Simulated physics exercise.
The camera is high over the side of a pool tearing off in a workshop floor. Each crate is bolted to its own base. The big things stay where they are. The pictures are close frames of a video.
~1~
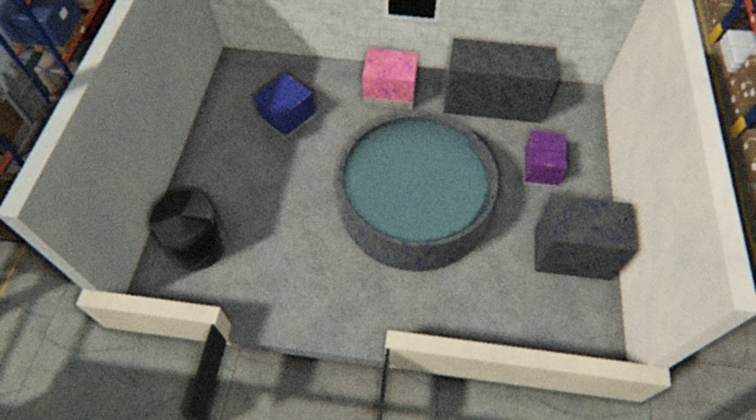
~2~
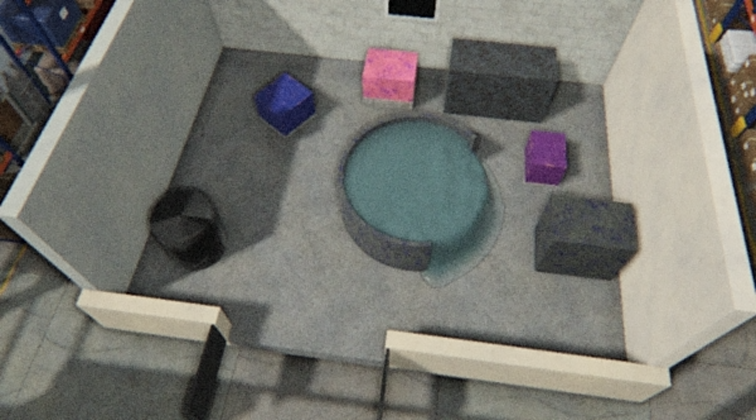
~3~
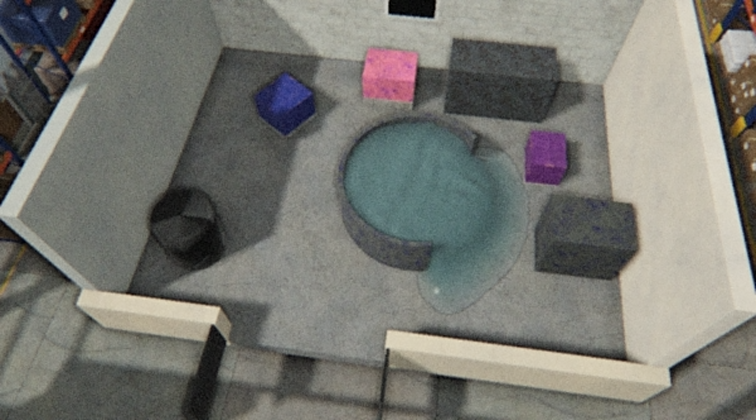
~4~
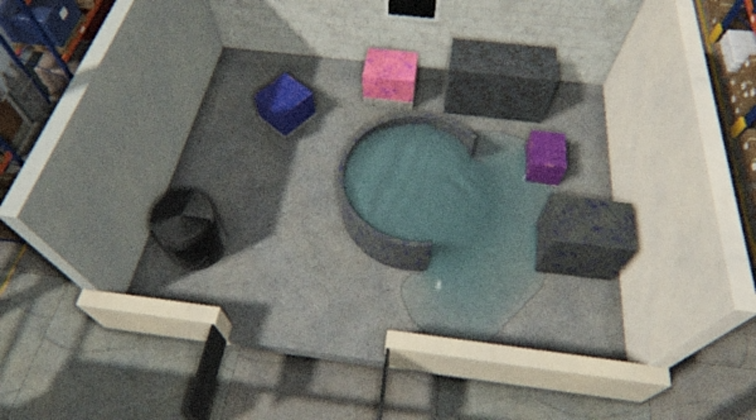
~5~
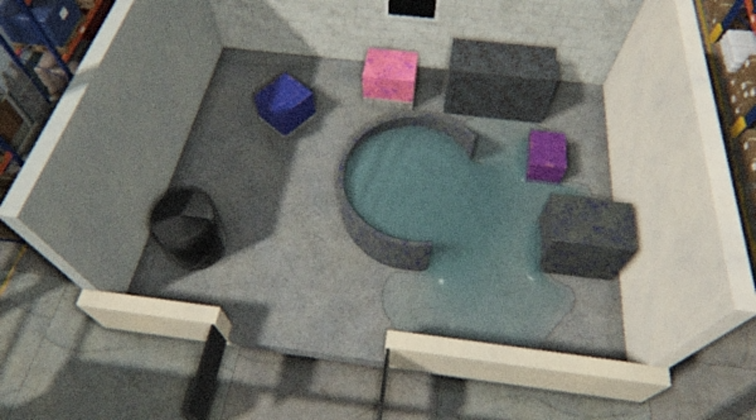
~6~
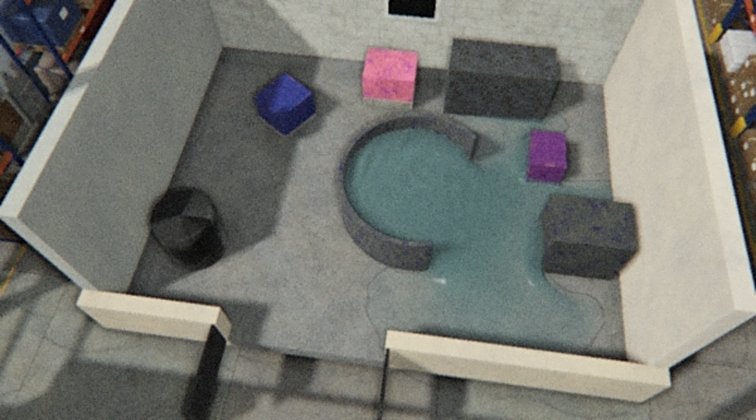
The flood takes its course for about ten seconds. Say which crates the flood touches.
The blue crate is wetted; the purple crate is wetted; the pink crate escapes dry.
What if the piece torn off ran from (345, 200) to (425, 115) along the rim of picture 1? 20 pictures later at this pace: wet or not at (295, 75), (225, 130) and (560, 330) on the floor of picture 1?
In that order: Flooded, flooded, dry.
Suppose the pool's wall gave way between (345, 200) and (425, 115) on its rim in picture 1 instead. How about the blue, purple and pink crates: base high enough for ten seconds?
In short: Blue crate ends up wet, purple crate takes water, pink crate takes water.
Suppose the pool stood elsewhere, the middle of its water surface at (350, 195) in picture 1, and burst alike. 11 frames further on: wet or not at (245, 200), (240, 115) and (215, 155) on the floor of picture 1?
In that order: Clear, clear, not flooded.
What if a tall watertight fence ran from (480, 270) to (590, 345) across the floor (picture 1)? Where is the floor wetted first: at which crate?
It is the purple one.
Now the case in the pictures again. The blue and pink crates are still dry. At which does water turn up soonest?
I say the crate marked pink.
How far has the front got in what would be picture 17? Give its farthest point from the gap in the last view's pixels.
Around (595, 85).
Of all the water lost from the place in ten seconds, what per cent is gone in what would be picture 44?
Close to 55 %.
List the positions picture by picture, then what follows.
The first frame shows still water in the round pool at (418, 178).
In the second frame, the front is at a hidden place, out from the gap at (484, 221).
In the third frame, water pours out at (483, 221) and has run to (494, 152).
In the fourth frame, water pours out at (483, 223) and has run to (445, 338).
In the fifth frame, the front is at (520, 122), out from the gap at (483, 223).
In the sixth frame, water pours out at (483, 223) and has run to (556, 118).
A moment on, water covers 30 % of the floor; the blue crate not reached, the purple crate water round its plinth, the pink crate not reached.
Next, water covers 40 % of the floor; the blue crate not reached, the purple crate water round its plinth, the pink crate water round its plinth.
Then, water covers 60 % of the floor; the blue crate water round its plinth, the purple crate water round its plinth, the pink crate water round its plinth.
Later, water covers 95 % of the floor; the blue crate water round its plinth, the purple crate water round its plinth, the pink crate water round its plinth.
In the end, water covers 100 % of the floor; the blue crate was topped, the purple crate was topped, the pink crate stayed above the water.
